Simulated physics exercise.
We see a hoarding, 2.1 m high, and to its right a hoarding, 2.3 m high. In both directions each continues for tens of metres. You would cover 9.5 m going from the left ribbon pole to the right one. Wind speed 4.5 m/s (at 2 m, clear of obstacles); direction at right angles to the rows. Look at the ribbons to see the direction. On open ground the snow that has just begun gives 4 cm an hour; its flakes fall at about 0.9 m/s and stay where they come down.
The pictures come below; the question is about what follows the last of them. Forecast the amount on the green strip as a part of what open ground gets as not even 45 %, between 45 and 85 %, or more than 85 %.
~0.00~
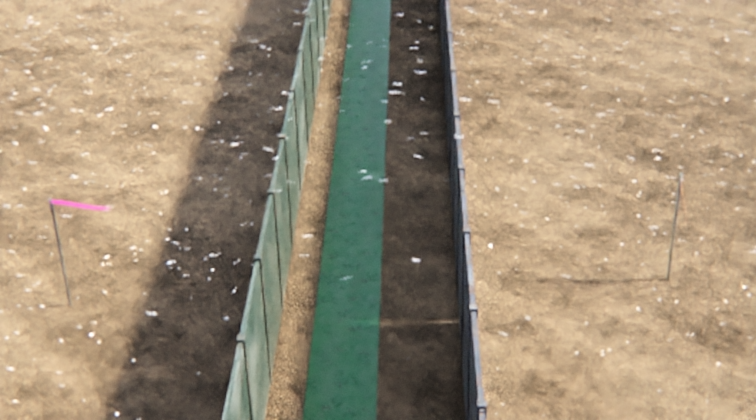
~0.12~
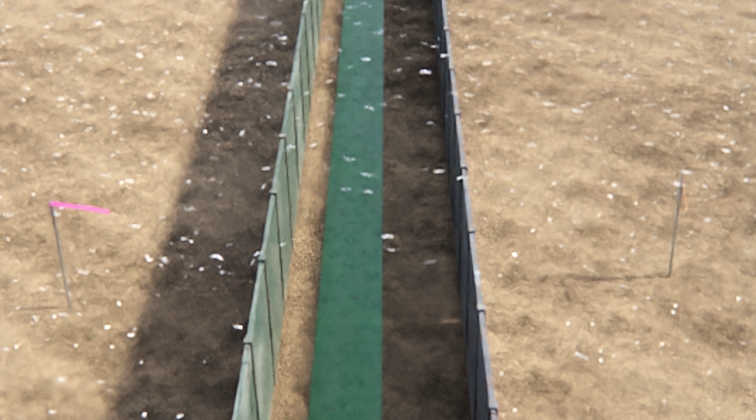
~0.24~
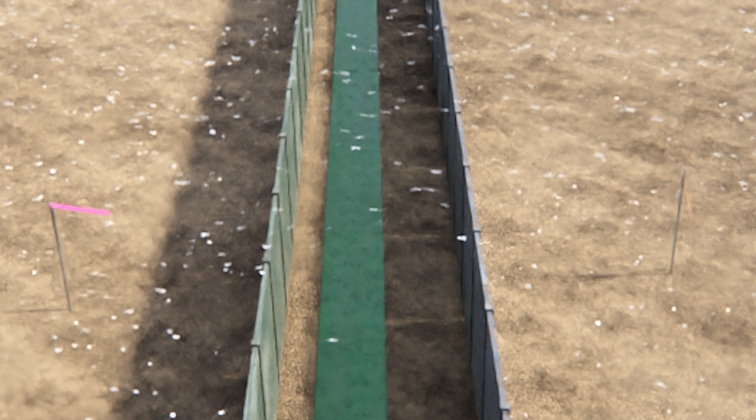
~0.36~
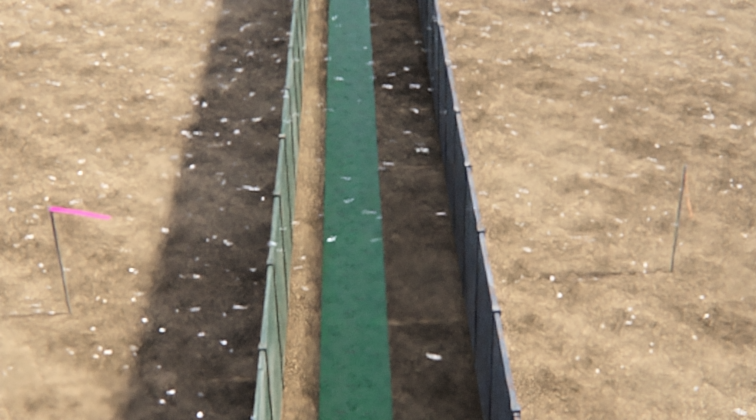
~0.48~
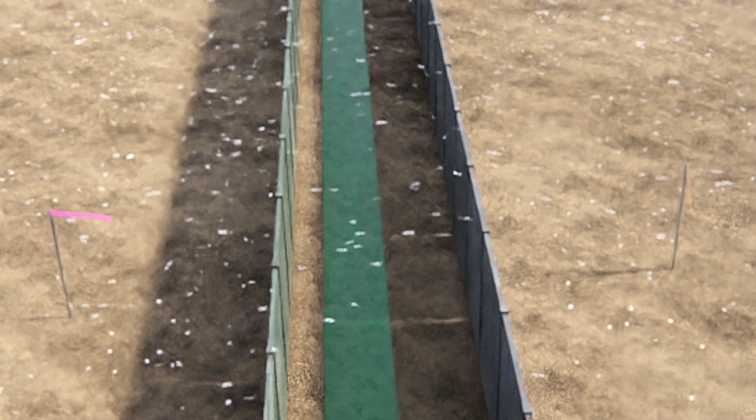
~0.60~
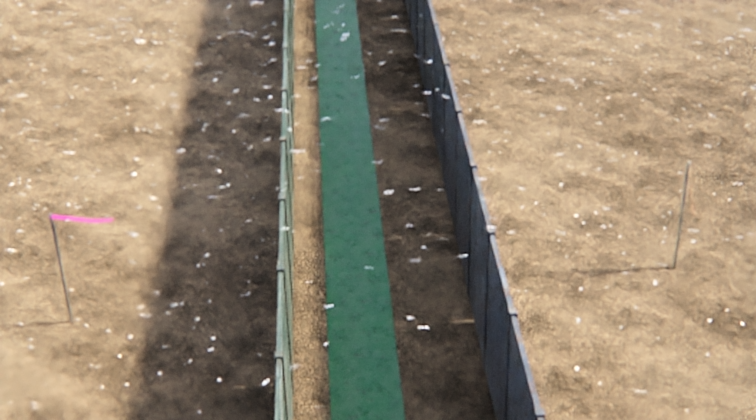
Forecast: Less than 45 %.
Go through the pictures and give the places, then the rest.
In the first picture, the left ribbon ends at (109, 209), leaning 85 degrees to the right.
In the second picture, the green one passes (351, 278).
In the third picture, the left ribbon ends at (110, 213), leaning 85 degrees to the right, above the rows the flakes slant 85 degrees from upright, towards the right and the top of the right hoarding crosses (457, 105).
In the fourth picture, the green one passes (352, 199).
In the fifth picture, the left ribbon ends at (111, 219), leaning 80 degrees to the right and above the rows the flakes slant 85 degrees from upright, towards the right.
In the sixth picture, the top of the left hoarding crosses (284, 124).
10 minutes on, 0 mm on the green strip, 7 mm in the open.
30 minutes on, 0 mm on the green strip, 20 mm in the open.
60 minutes on, 0 mm on the green strip, 40 mm in the open, so the green strip has 0 % of the open amount; the left half of it has 0 %, the right half 0 %.
